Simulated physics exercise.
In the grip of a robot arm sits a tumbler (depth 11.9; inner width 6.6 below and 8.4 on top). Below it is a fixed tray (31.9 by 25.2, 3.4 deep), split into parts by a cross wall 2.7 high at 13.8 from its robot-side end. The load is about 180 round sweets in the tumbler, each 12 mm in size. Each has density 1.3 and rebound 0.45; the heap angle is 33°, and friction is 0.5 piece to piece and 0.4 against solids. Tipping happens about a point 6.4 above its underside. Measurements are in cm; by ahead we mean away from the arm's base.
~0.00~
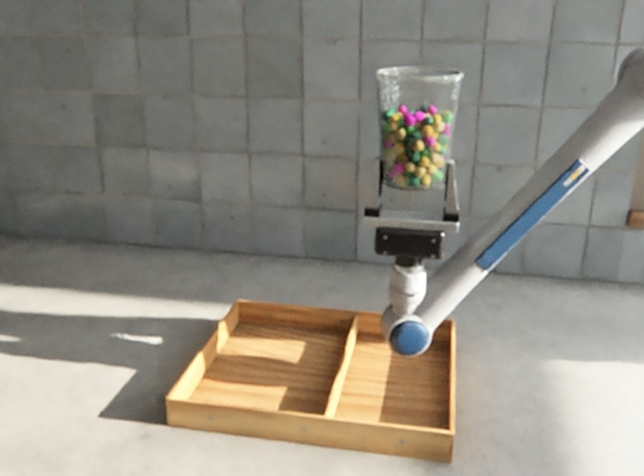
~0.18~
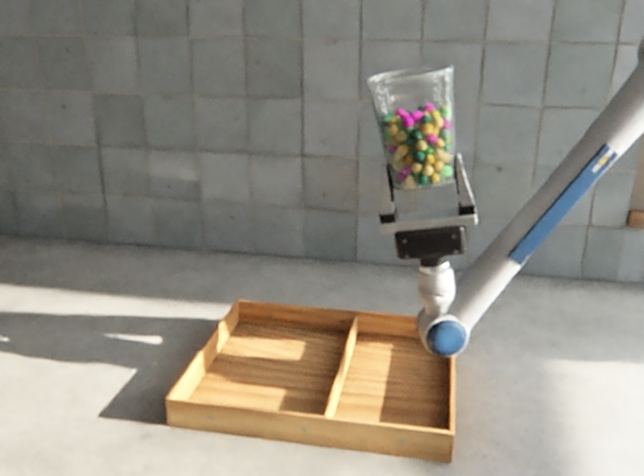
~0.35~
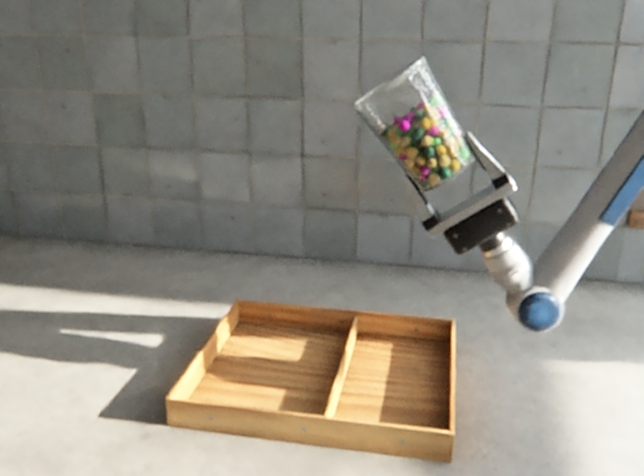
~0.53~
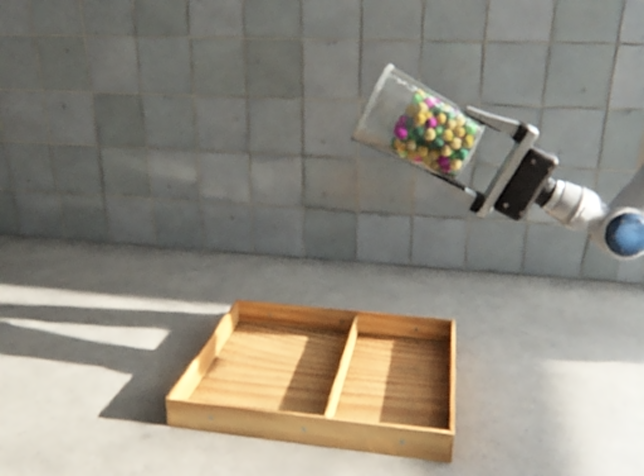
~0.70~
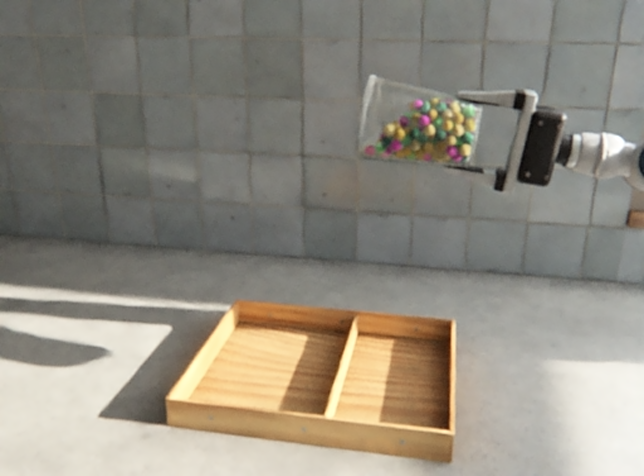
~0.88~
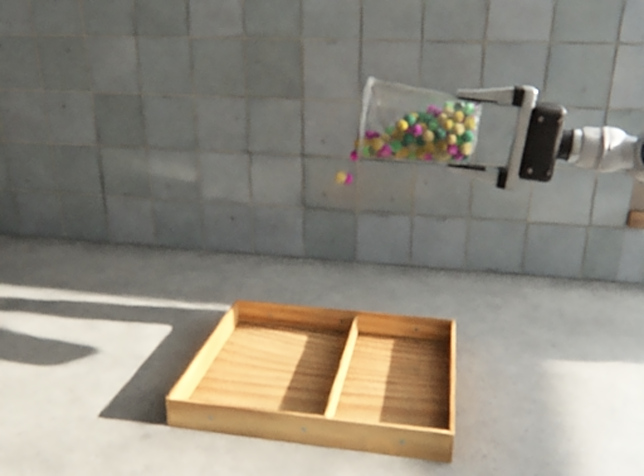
Robot arm tilting a clear tumbler of colourful round sweets leftward above a divided wooden tray, a couple dropping from its rim.
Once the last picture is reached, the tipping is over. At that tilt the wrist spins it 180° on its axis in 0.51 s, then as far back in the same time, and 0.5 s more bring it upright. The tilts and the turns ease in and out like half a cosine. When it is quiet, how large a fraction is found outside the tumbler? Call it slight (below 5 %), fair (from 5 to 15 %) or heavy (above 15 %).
I would call it heavy, above 15 %.
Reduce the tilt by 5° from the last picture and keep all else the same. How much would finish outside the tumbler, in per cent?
20 per cent or so.
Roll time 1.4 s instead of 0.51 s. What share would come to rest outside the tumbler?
Then about 45 per cent.
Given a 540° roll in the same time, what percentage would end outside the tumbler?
Roughly 40 %.
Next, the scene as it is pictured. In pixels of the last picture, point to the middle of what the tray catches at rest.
Roughly at pixel (290, 369).
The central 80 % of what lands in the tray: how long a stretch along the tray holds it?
About 12 cm.
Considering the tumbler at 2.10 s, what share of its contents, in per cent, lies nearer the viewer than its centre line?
Roughly 40 in every hundred.
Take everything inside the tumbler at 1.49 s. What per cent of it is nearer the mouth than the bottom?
Mouth-half share: Approx. 40 %.
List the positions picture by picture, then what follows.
Tumbler middle at (416, 130), upright; upper third of the load around (417, 122), from x 385 to 445, top at y 110; 181 in the tumbler, in the first picture.
Tumbler middle at (417, 130), tipped 10°; upper third of the load around (419, 122), from x 385 to 445, top at y 105, in the second picture.
Tumbler middle at (419, 129), tipped 36°; upper third of the load around (425, 121), from x 385 to 465, top at y 100, in the third picture.
Tumbler middle at (420, 128), tipped 65°; upper third of the load around (427, 118), from x 395 to 475, top at y 95, in the fourth picture.
Tumbler middle at (420, 127), tipped 83°; upper third of the load around (438, 118), from x 370 to 470, top at y 105, in the fifth picture.
Tumbler middle at (420, 127), tipped 85°; upper third of the load around (444, 121), from x 340 to 470, top at y 105; 179 in the tumbler, 2 in flight or on a rim, in the sixth picture.
After 1.49 s, tipped 85°, highest piece 36 above the table; 147 in the tumbler, 24 in the far-side part, 10 in flight or on a rim.
After 2.10 s, tipped 57°, highest piece 35 above the table; 117 in the tumbler, 58 in the far-side part, 6 in flight or on a rim.
After 2.60 s, upright, highest piece 35 above the table; 116 in the tumbler, 64 in the far-side part, 1 in the robot-side part.
After 3.30 s, upright, highest piece 35 above the table; 116 in the tumbler, 64 in the far-side part, 1 in the robot-side part.
At rest, 116 in the tumbler, 64 in the far-side part, 1 in the robot-side part. That is 36 % outside the tumbler.
